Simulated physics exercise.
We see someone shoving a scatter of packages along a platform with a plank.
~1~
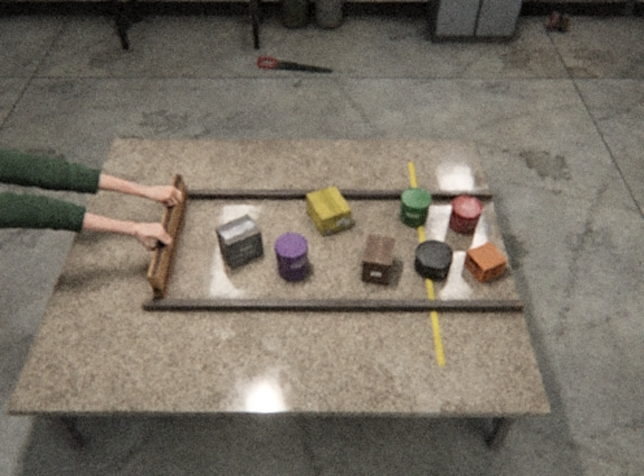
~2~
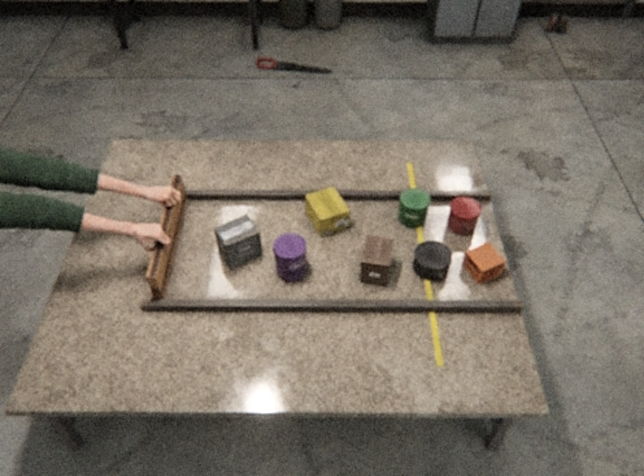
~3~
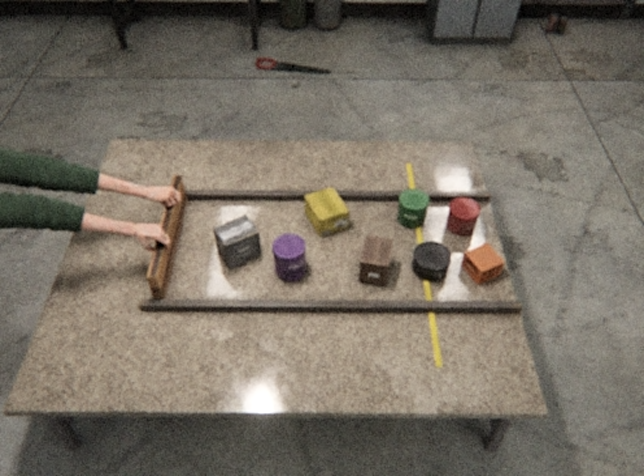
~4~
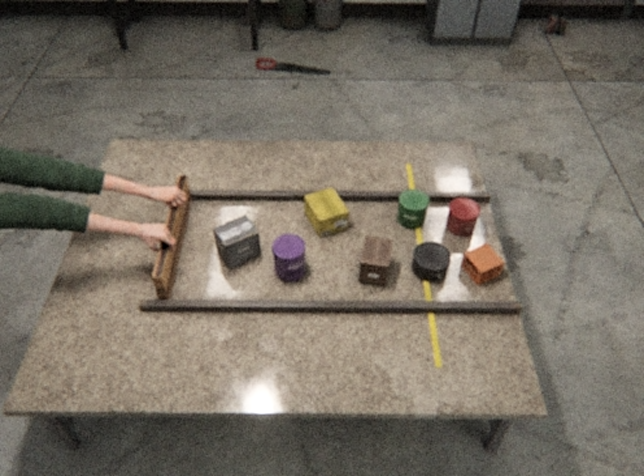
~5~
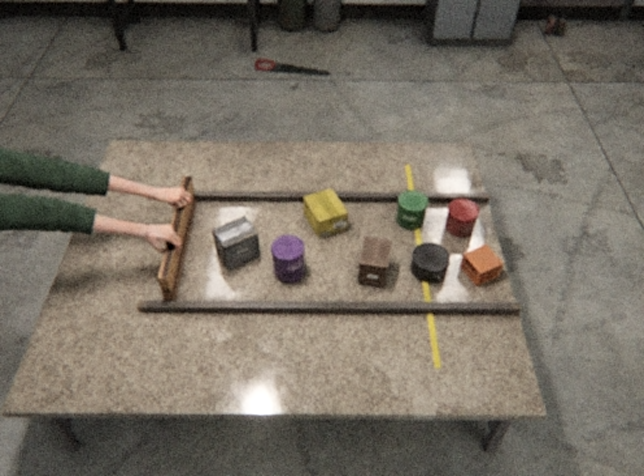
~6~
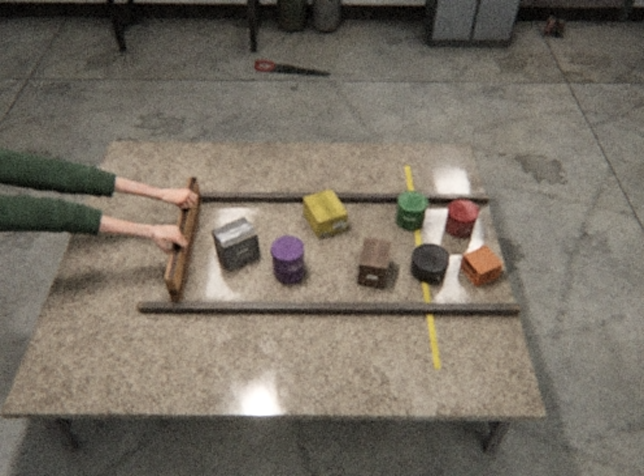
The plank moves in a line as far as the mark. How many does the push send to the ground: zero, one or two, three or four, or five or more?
Outcome: The number that fall off is one or two.
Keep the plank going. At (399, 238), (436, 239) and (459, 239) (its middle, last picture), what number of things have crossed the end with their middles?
It would be 1, 3 and 5.
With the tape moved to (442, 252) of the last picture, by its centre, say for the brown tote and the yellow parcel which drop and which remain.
The brown tote does not fall, the yellow parcel stays on.
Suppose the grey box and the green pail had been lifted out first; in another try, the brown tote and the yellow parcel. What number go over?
1 in the first case, 1 in the second.
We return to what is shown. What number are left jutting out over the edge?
That would be 2.
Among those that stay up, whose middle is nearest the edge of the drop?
The black pail ends nearest.
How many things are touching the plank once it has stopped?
It touches 3.
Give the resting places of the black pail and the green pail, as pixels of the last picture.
Near (508, 262) and (464, 212).
Early on, none off yet; orange crate at rest near (481, 266); red pail at rest near (461, 219); black pail at rest near (430, 264).
Finally, the number that fall off is one or two; lost, orange crate.
